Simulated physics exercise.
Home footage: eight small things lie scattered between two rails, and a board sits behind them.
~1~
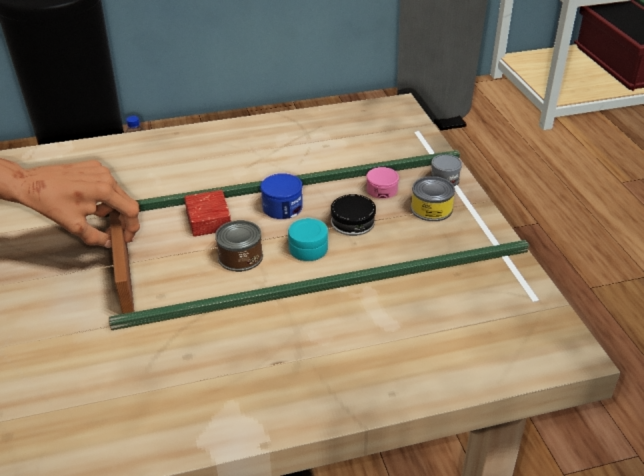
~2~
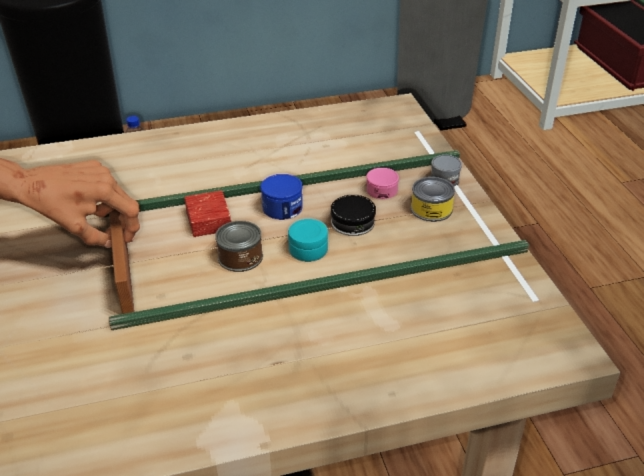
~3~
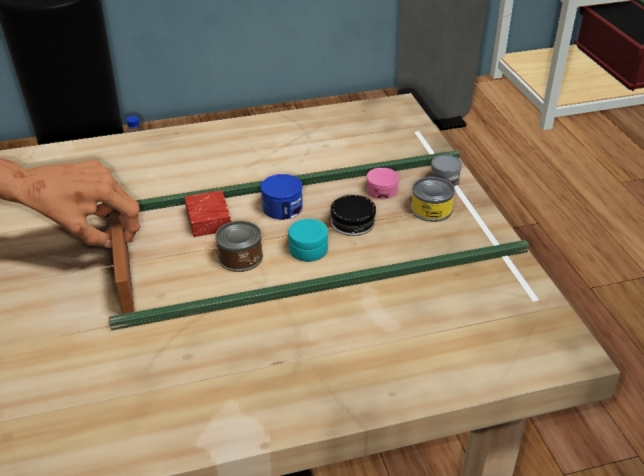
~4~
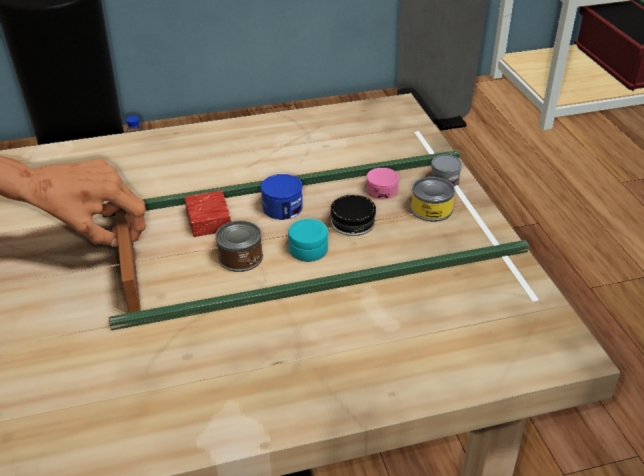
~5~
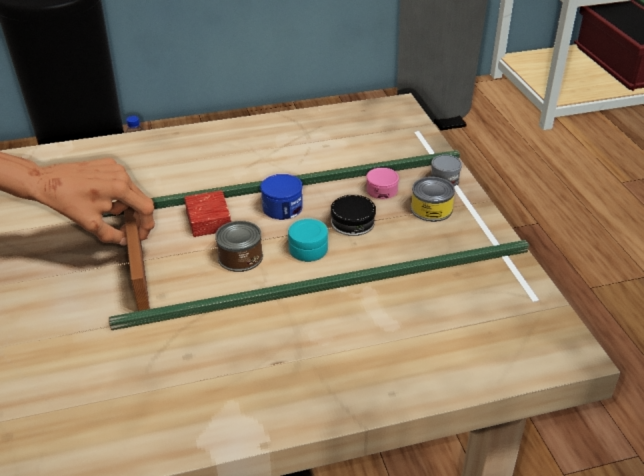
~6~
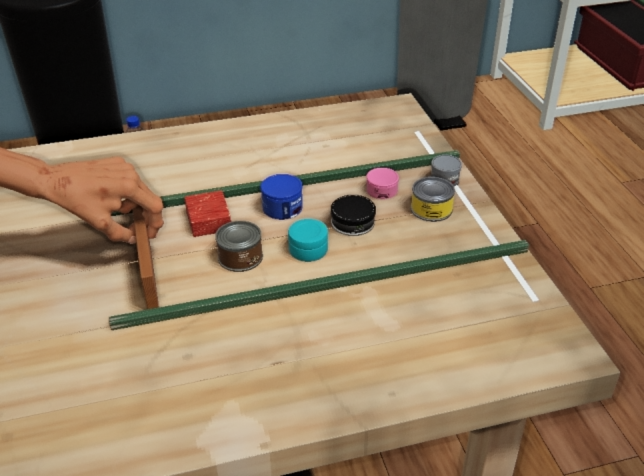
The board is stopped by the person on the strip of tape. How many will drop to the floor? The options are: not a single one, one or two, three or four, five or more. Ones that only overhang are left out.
Answer: Five or more.
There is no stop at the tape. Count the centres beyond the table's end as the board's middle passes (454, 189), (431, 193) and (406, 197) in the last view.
Counts by place: 5 / 3 / 3.
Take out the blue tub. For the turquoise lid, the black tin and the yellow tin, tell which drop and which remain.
Result: Turquoise lid stays, black tin comes off, yellow tin comes off.
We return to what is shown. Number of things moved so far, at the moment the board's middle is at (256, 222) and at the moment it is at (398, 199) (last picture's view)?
Moved so far: 4, then 8.
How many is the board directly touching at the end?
I count 3 of them.
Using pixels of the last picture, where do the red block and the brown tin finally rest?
The one named first is at (466, 169), the next at (496, 202).
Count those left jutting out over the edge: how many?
That adds up to 3.
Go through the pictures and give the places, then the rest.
In the first picture, grey pot (446, 171); yellow tin (433, 199); pink tub (382, 183); board (120, 245); tape (468, 204).
In the second picture, yellow tin (433, 199); brown tin (240, 246).
In the third picture, pink tub (382, 183); black tin (353, 215).
In the fourth picture, grey pot (446, 171); blue tub (282, 197).
In the fifth picture, yellow tin (433, 199); red block (208, 213).
In the sixth picture, grey pot (446, 171); yellow tin (433, 199); pink tub (382, 183); board (143, 241); tape (468, 204).
Soon after, none off yet; grey pot at rest near (446, 171); yellow tin at rest near (433, 199); pink tub at rest near (382, 183).
At rest, the number that fall off is five or more; fallen, blue tub, black tin, pink tub, yellow tin and grey pot.
